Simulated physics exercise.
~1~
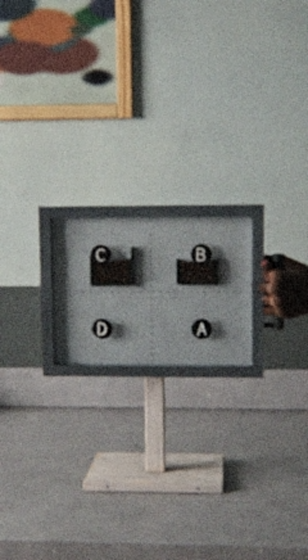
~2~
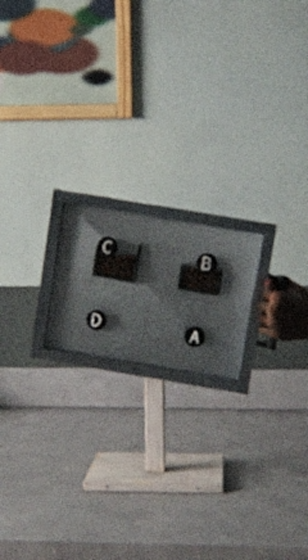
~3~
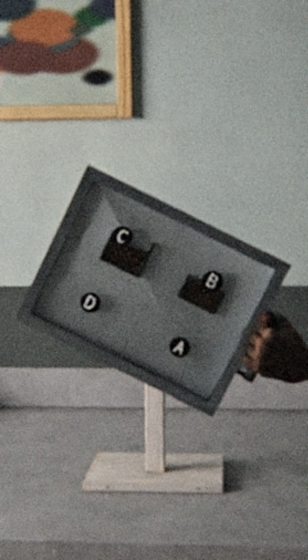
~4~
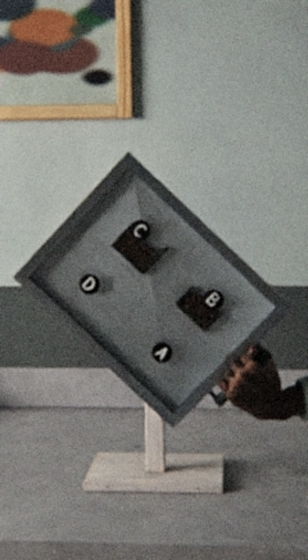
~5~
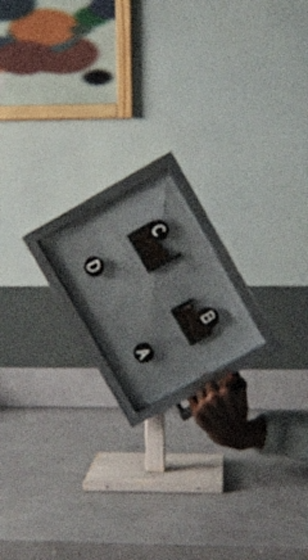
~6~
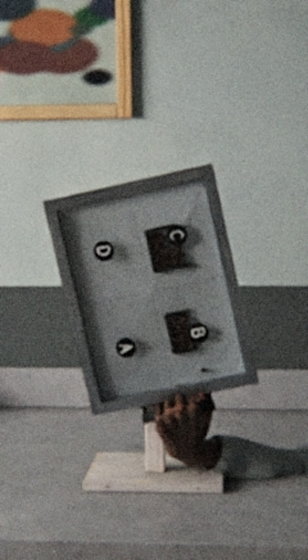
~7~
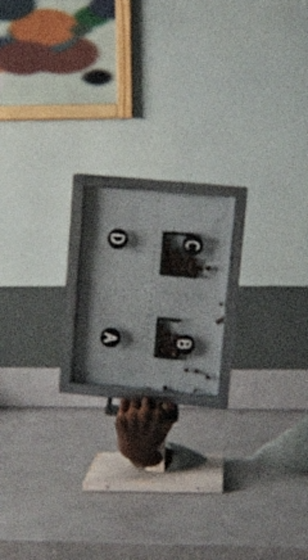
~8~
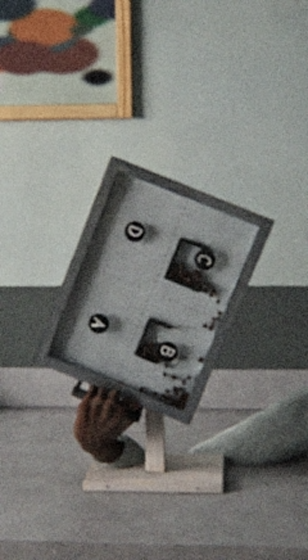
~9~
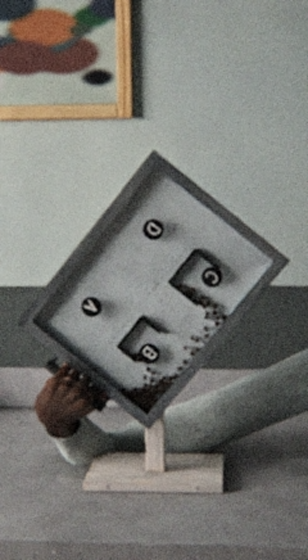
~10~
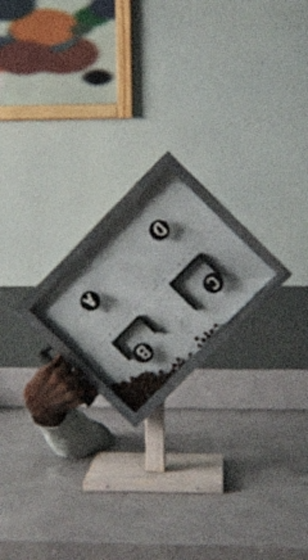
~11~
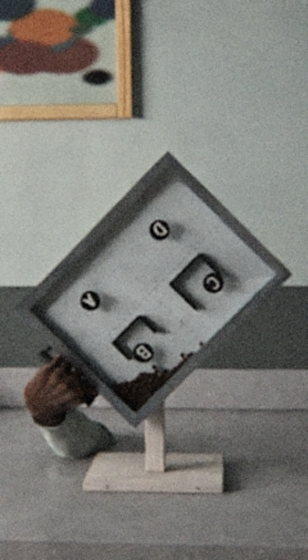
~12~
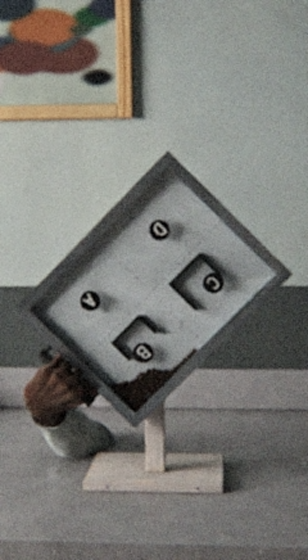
In the video, a hand turns a shallow framed case with lettered discs clockwise on its wooden stand, and dark beads spill from two holders toward the lower edge. The case stops tilted, with the beads settled in its bottom corner near B and the hand still holding on.
